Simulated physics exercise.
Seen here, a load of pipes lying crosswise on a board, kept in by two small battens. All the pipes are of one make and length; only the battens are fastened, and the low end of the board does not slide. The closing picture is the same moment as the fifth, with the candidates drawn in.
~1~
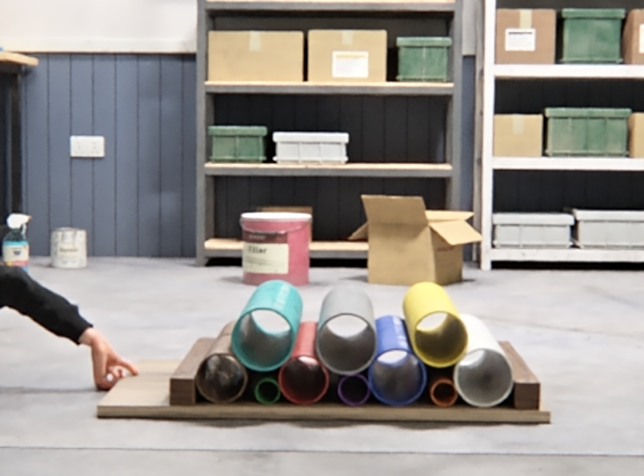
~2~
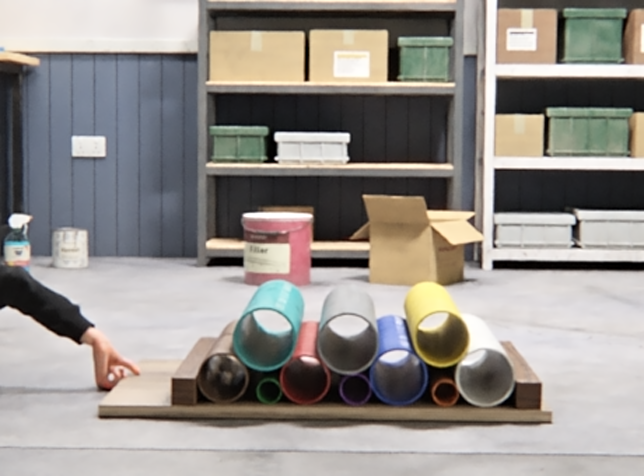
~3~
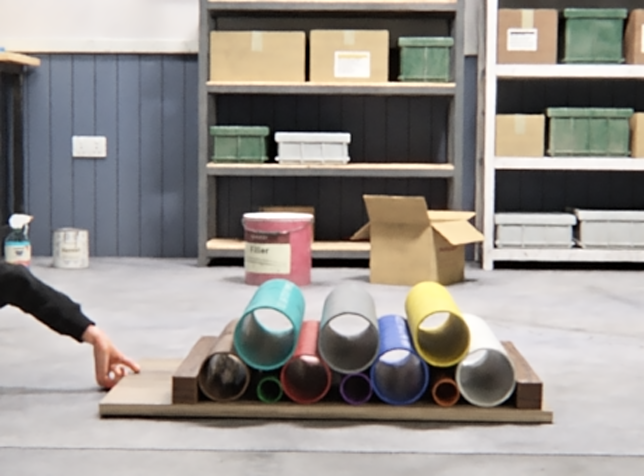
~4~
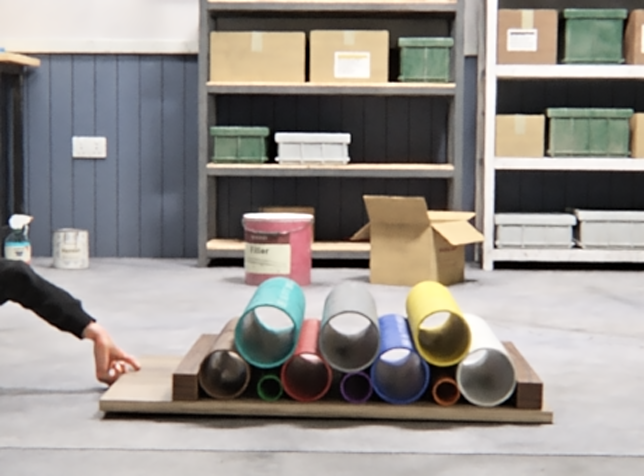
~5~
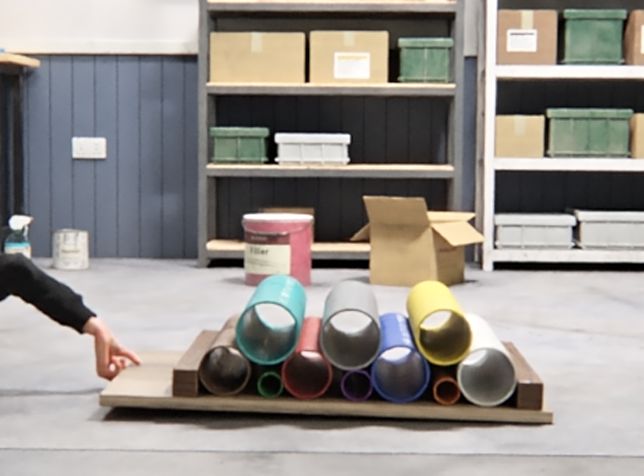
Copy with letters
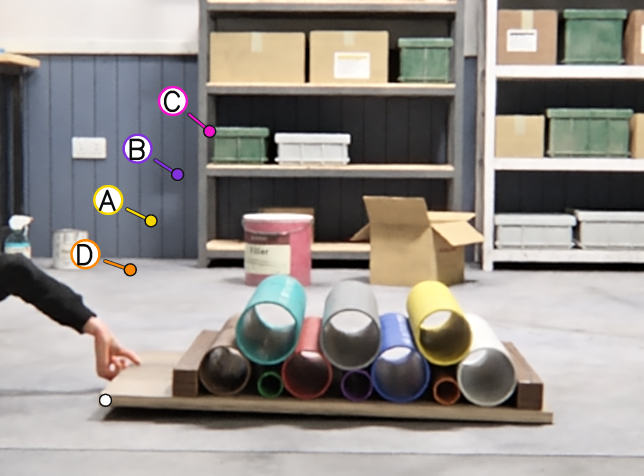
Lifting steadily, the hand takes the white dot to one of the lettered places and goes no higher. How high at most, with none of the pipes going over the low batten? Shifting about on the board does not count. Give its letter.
Raise it to C.
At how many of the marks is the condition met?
Four of them.
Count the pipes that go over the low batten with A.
At A the number is none.
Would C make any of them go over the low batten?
No, at C.
On the marked copy, A at (151, 221); B at (178, 174); C at (210, 131); D at (130, 270); the white dot at (106, 400).
Taking C. A third of the way, board at 21°.
Two thirds of the way, board at 39°.
When it is over, board at 39°, none over the low batten.
As for the rest, A none over the low batten; B none over the low batten; D none over the low batten.
